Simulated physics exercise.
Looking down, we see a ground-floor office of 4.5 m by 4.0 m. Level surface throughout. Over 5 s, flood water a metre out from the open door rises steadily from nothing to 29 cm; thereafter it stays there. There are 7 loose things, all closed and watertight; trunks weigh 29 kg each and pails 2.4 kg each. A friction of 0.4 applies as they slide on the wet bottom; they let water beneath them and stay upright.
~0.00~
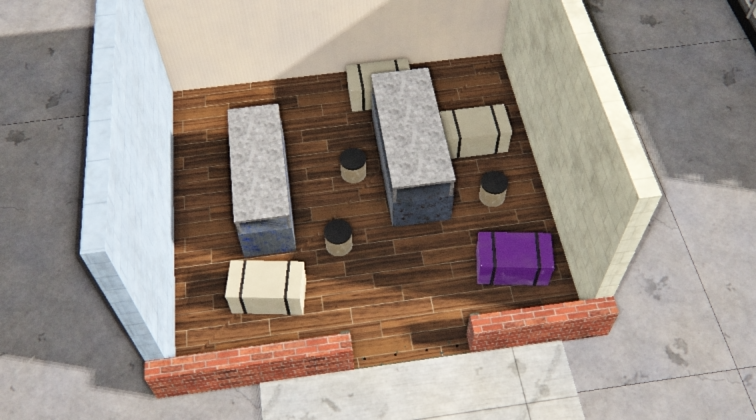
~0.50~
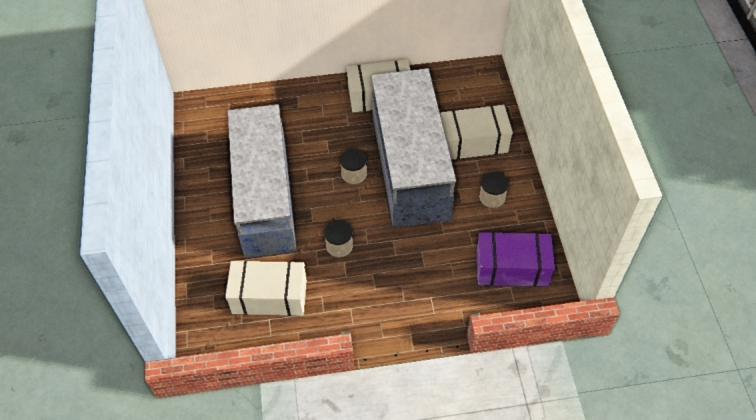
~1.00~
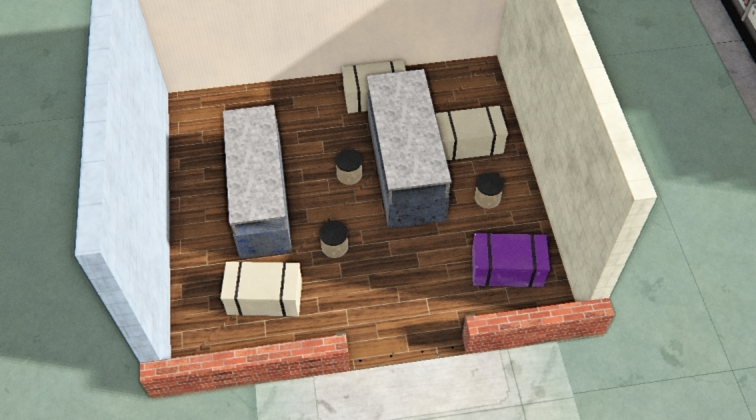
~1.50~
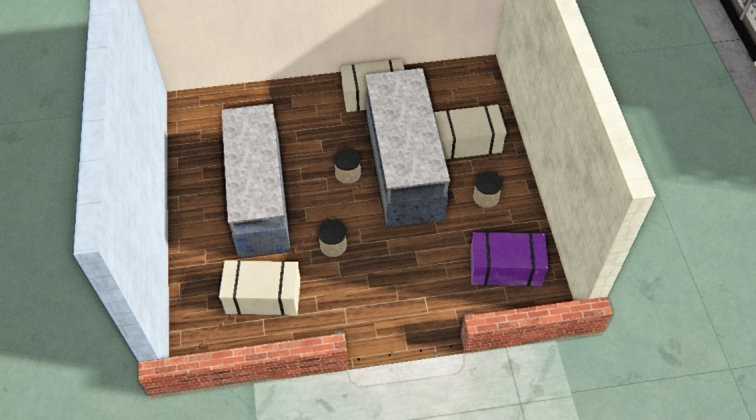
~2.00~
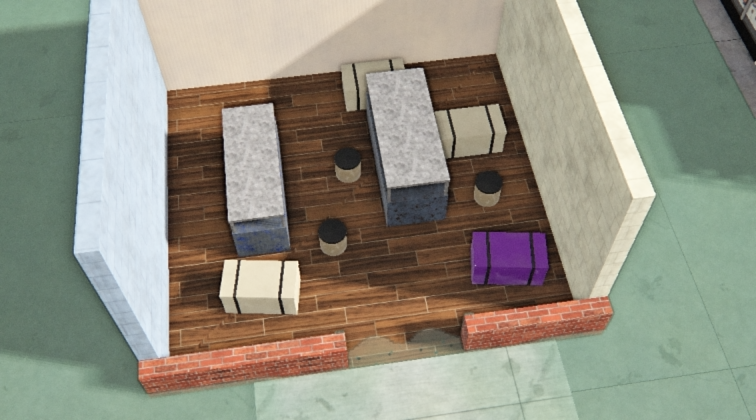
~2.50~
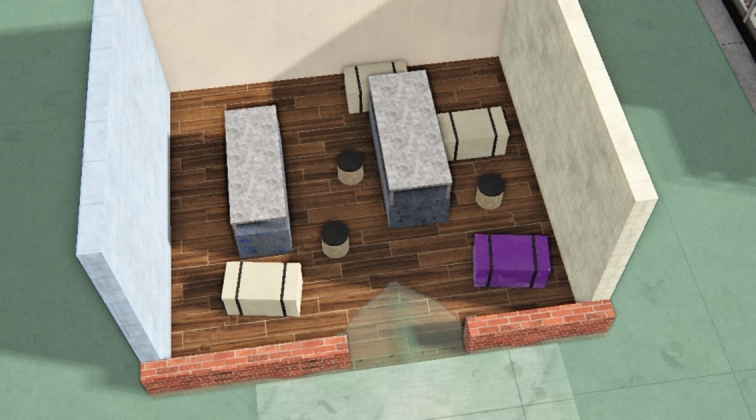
Water creeps through the front gap onto the wooden floor while the furniture stays still.
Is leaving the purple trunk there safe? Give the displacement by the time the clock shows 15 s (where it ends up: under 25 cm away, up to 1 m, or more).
Watching it, I'd expect a moderate movement overall.
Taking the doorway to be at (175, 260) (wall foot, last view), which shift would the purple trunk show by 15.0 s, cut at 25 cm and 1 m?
The purple trunk would go a long distance.
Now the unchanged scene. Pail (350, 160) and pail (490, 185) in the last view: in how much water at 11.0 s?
Depths: Near 13 cm, then near 18 cm.
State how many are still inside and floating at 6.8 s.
Total: 2.
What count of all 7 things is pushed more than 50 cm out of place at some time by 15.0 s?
Count: 7.
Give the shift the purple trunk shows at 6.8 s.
It is about 0 cm out of place by then.
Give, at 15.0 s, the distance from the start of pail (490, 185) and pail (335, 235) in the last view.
Respectively 80 and 80 centimetres.
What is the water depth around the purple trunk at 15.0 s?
Depth: About 18 cm.
After 3.5 s the purple trunk is near (512, 252), 0.0 m from its start, aground; 0 afloat.
After 6.8 s the purple trunk is near (512, 252), 0.0 m from its start, aground; 2 afloat.
After 11.0 s the purple trunk is near (491, 249), 0.2 m from its start, afloat; 6 afloat.
After 15.0 s the purple trunk is near (459, 229), 0.6 m from its start, afloat; 7 afloat.
